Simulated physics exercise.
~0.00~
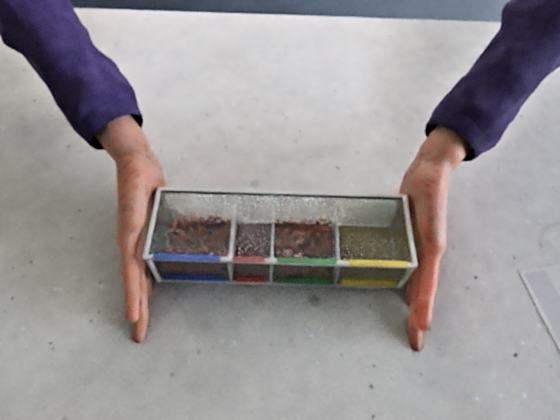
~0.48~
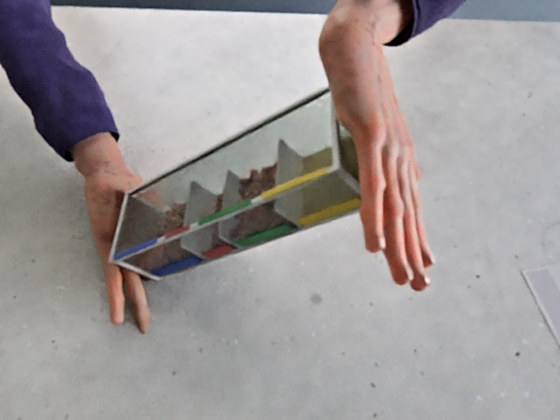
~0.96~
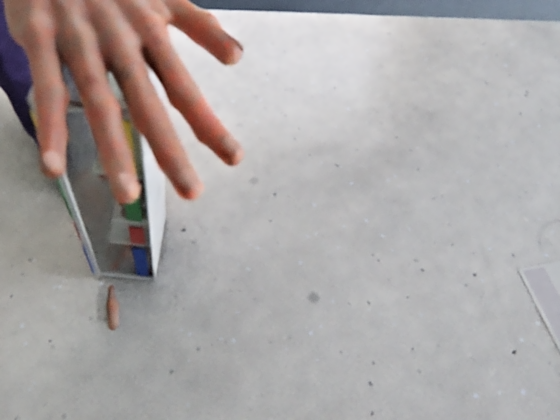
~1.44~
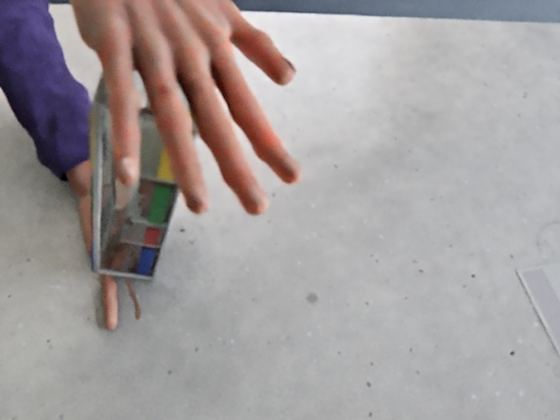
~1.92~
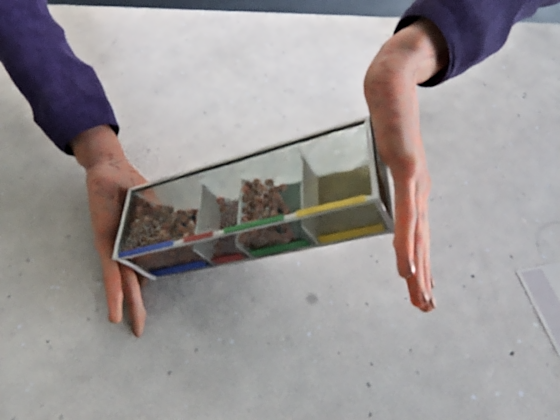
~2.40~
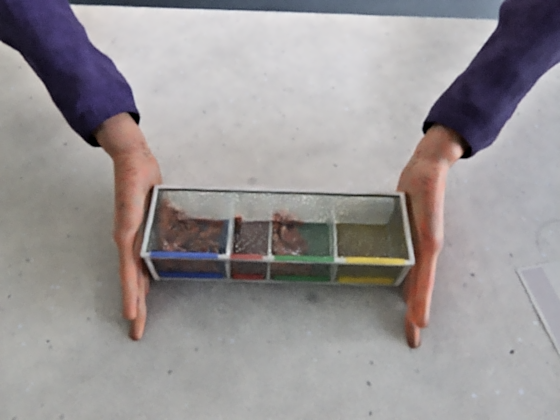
To begin with, two hands in purple sleeves hold a clear, lidded box level over a pale grey surface, its four compartments edged in blue, red, green and yellow, with brown pellets inside. The right hand raises the yellow end while the blue end stays low at the left. The box tips until it stands nearly upright, the upper hand partly hiding it. Then the raised end starts back down to the right, pellets showing near the blue and green sections. Finally the box lies level again, with brown pellets mostly in the blue and green compartments.
